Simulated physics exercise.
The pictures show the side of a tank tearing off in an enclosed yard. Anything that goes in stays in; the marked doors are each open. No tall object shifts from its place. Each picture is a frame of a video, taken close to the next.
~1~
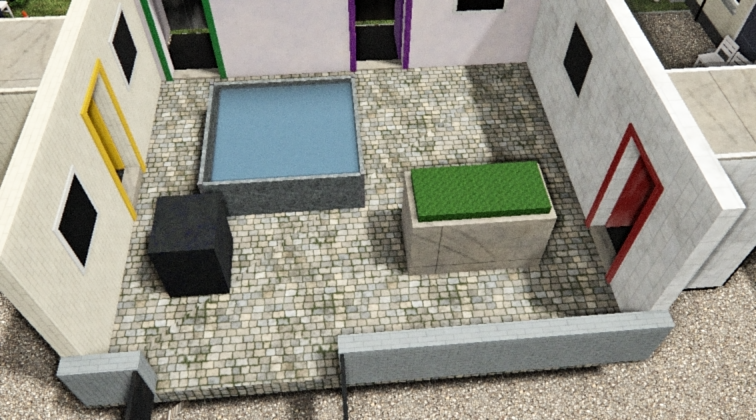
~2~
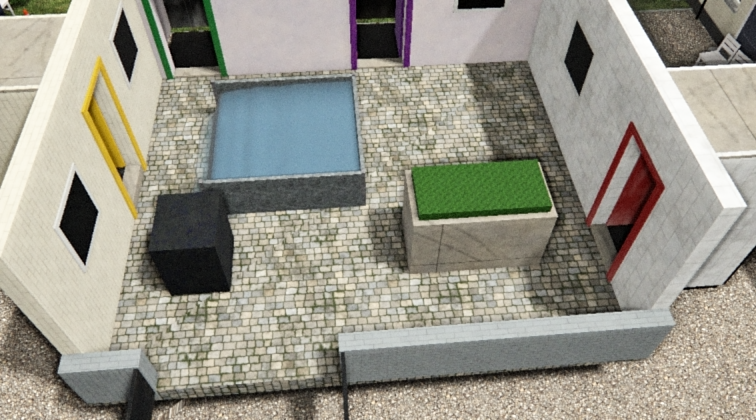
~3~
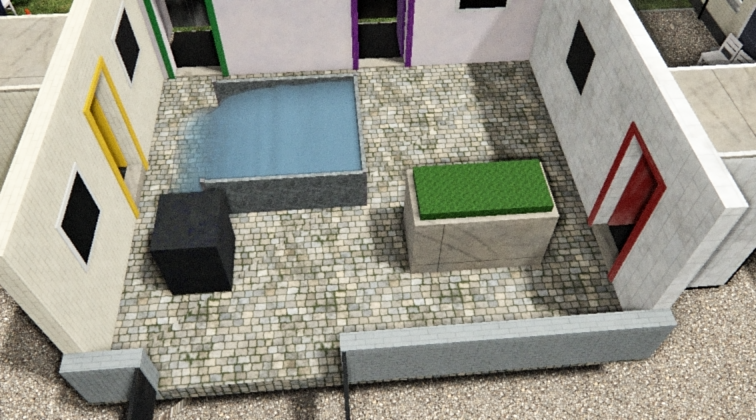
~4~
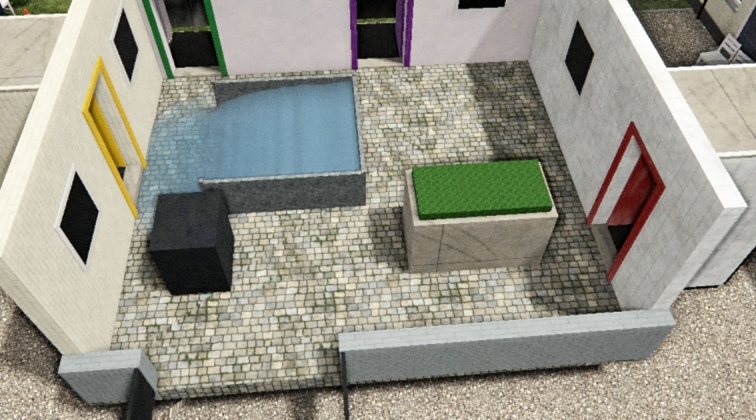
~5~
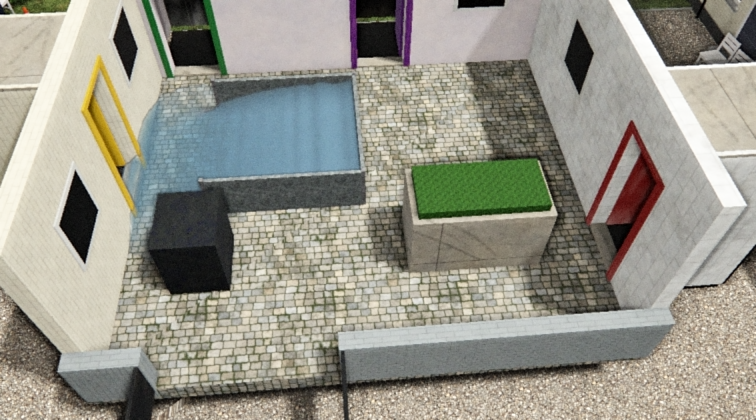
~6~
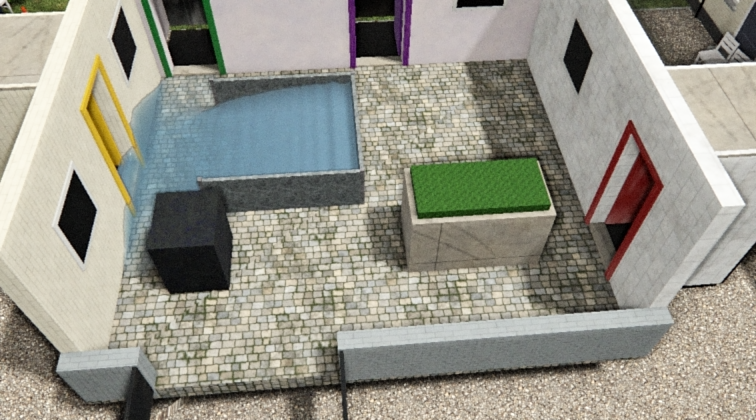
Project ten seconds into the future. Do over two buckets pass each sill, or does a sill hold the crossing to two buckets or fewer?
The yellow door passes over two; the red door holds it to two or fewer; the green door passes over two; the purple door holds it to two or fewer.
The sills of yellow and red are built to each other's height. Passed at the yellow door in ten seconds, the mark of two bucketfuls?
Outcome at yellow: It tops the limit.
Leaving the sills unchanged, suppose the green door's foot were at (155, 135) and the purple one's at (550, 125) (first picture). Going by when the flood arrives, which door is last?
It's the one in red.
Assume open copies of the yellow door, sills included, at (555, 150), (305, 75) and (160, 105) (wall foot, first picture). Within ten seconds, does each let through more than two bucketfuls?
Each in turn, the new doors: Remains within bounds, remains within bounds, breaks the limit.
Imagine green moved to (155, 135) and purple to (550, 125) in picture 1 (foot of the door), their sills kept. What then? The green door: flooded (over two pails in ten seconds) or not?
The green door is swamped.
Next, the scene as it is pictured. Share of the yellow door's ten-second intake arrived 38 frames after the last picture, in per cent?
It should be near 100 percent of the ten-second total.
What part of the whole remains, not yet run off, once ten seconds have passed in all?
Near 58 in a hundred.
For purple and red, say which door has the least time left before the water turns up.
Looks like the door marked purple.
A moment on, water covers 20 % of the floor; the yellow door far over two buckets in, the red door not reached, the green door under two buckets in, the purple door not reached.
Next, water covers 25 % of the floor; the yellow door far over two buckets in, the red door not reached, the green door far over two buckets in, the purple door not reached.
Then, water covers 45 % of the floor; the yellow door far over two buckets in, the red door not reached, the green door far over two buckets in, the purple door wet at the sill, nothing in.
Later, water covers 80 % of the floor; the yellow door far over two buckets in, the red door not reached, the green door far over two buckets in, the purple door wet at the sill, nothing in.
In the end, water covers 95 % of the floor; the yellow door far over two buckets in, the red door under two buckets in, the green door far over two buckets in, the purple door under two buckets in.
